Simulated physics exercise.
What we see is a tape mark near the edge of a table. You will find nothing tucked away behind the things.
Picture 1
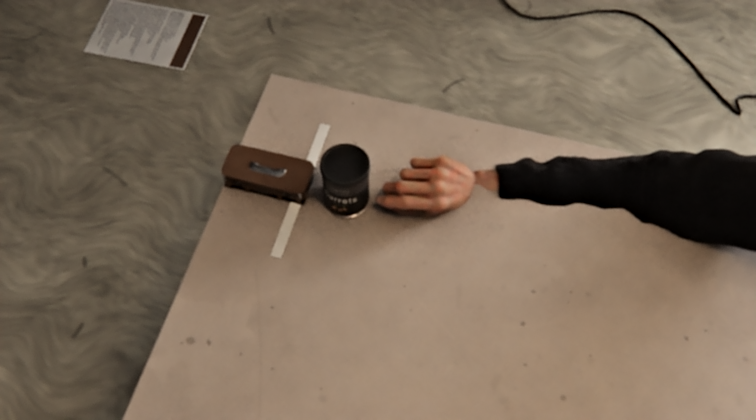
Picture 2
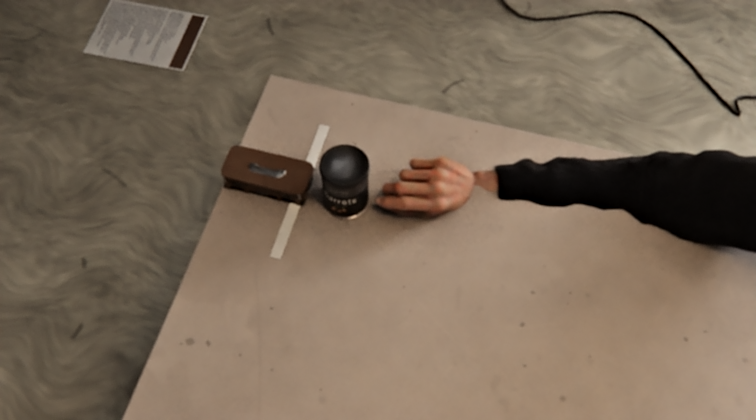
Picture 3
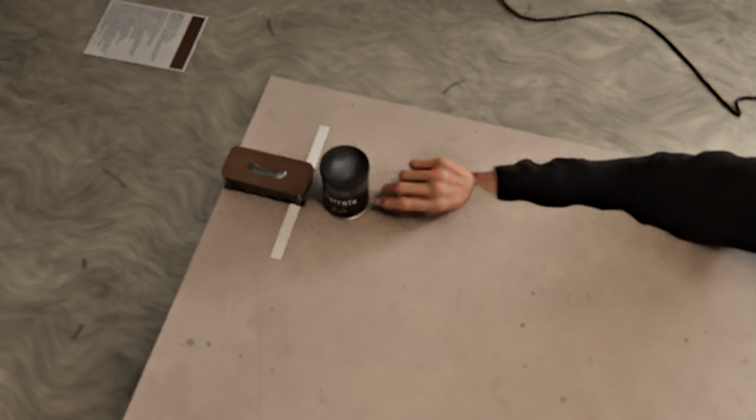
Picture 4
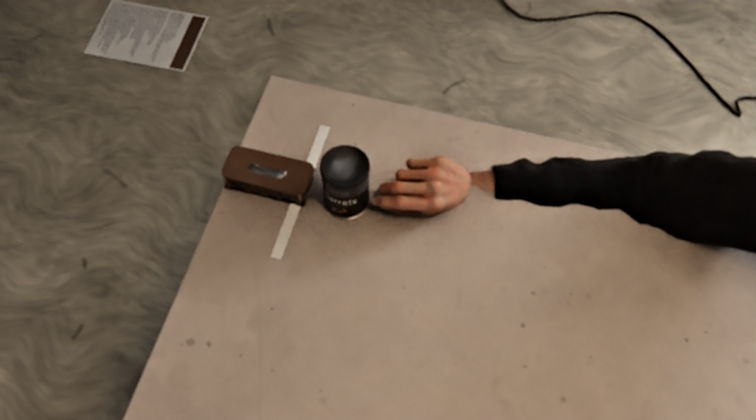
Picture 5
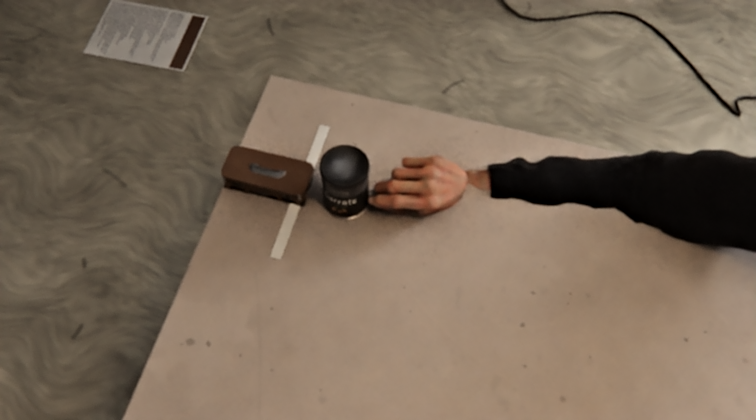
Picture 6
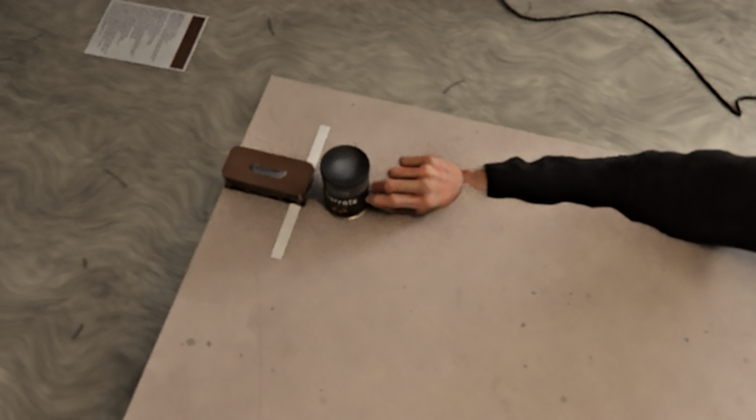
On a table, a hand edges slightly left toward a black pot beside a brown case.
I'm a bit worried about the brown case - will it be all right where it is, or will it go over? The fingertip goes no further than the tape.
It will go over the edge.
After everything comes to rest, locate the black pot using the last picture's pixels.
When everything stops, it's near (271, 166).
Then, 1.68 s past the last view, brown case in the air near (225, 250).
Then, 2.10 s past the last view, brown case in the air near (241, 408).
Finally, the brown case goes over the edge.
